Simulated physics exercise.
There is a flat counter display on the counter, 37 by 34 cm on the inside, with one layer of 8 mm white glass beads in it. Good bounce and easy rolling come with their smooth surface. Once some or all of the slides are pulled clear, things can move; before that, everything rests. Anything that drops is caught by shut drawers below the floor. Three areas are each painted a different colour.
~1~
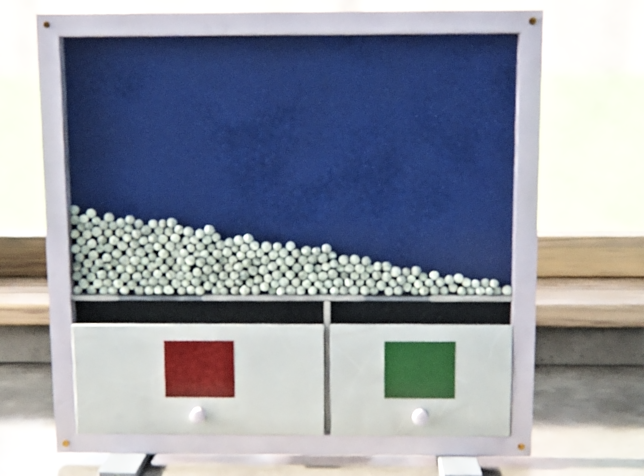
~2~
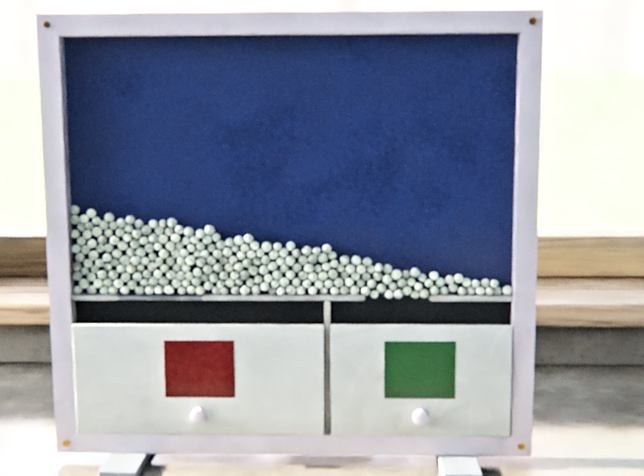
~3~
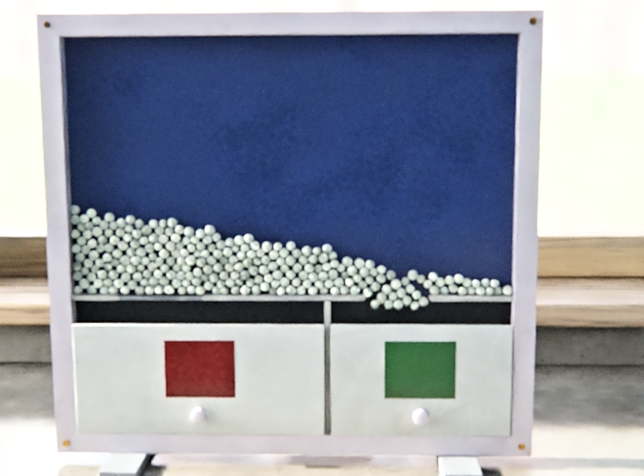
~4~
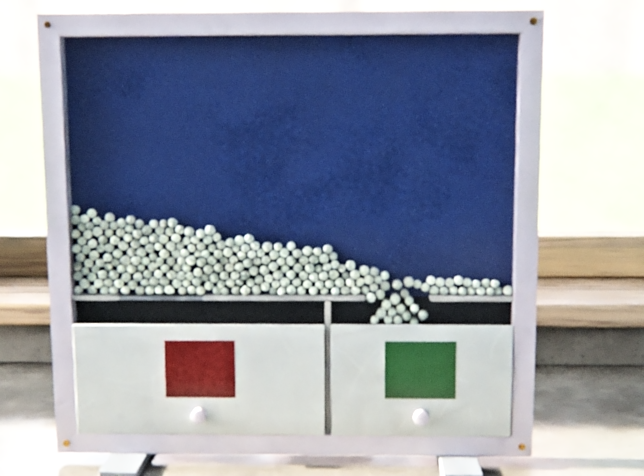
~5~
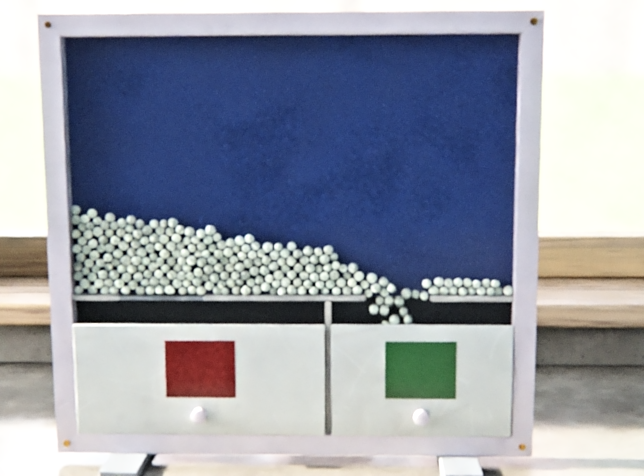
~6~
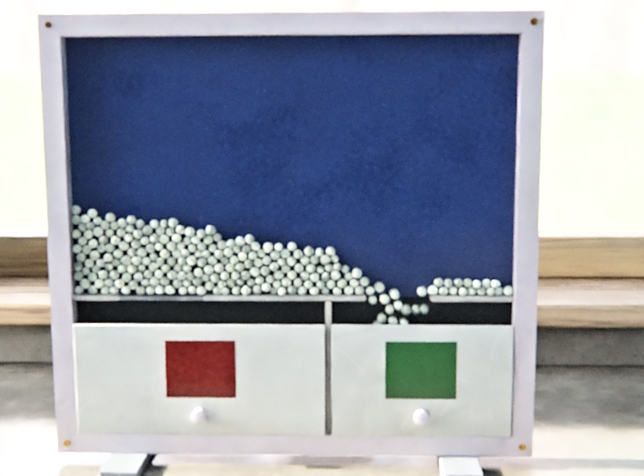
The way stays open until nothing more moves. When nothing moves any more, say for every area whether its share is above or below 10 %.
Red: Below 10 %, blue: Above 10 %, green: Above 10 %.
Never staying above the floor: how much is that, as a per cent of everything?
Roughly 25%.
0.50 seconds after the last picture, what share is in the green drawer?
Around 20 percent.
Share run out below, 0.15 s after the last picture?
Some 15 percent.
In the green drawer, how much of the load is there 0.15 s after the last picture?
The share there is close to 15 per cent.
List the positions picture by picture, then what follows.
In the first picture, about 260 beads; beads centred (239, 267); red (199, 369), blue (289, 63), green (420, 370); slides (114, 297) to (208, 297), (359, 298) to (434, 298).
In the second picture, 1 of 2 slides gone; beads centred (239, 267); 0 out.
In the third picture, beads centred (239, 267); 7 out.
In the fourth picture, beads centred (239, 267); 13 out.
In the fifth picture, beads centred (230, 268); 19 out.
In the sixth picture, beads centred (225, 261); 26 out.
Then, 0.15 s later than the last picture, 15 % are out; blue 85 %, green 15 %.
Then, 0.50 s later than the last picture, 20 % are out; blue 80 %, green 20 %.
Then, 1.20 s later than the last picture, 25 % are out; blue 75 %, green 25 %.
All still 2.0 s after it, 25 % are out; red 0 %, blue 75 %, green 25 %.
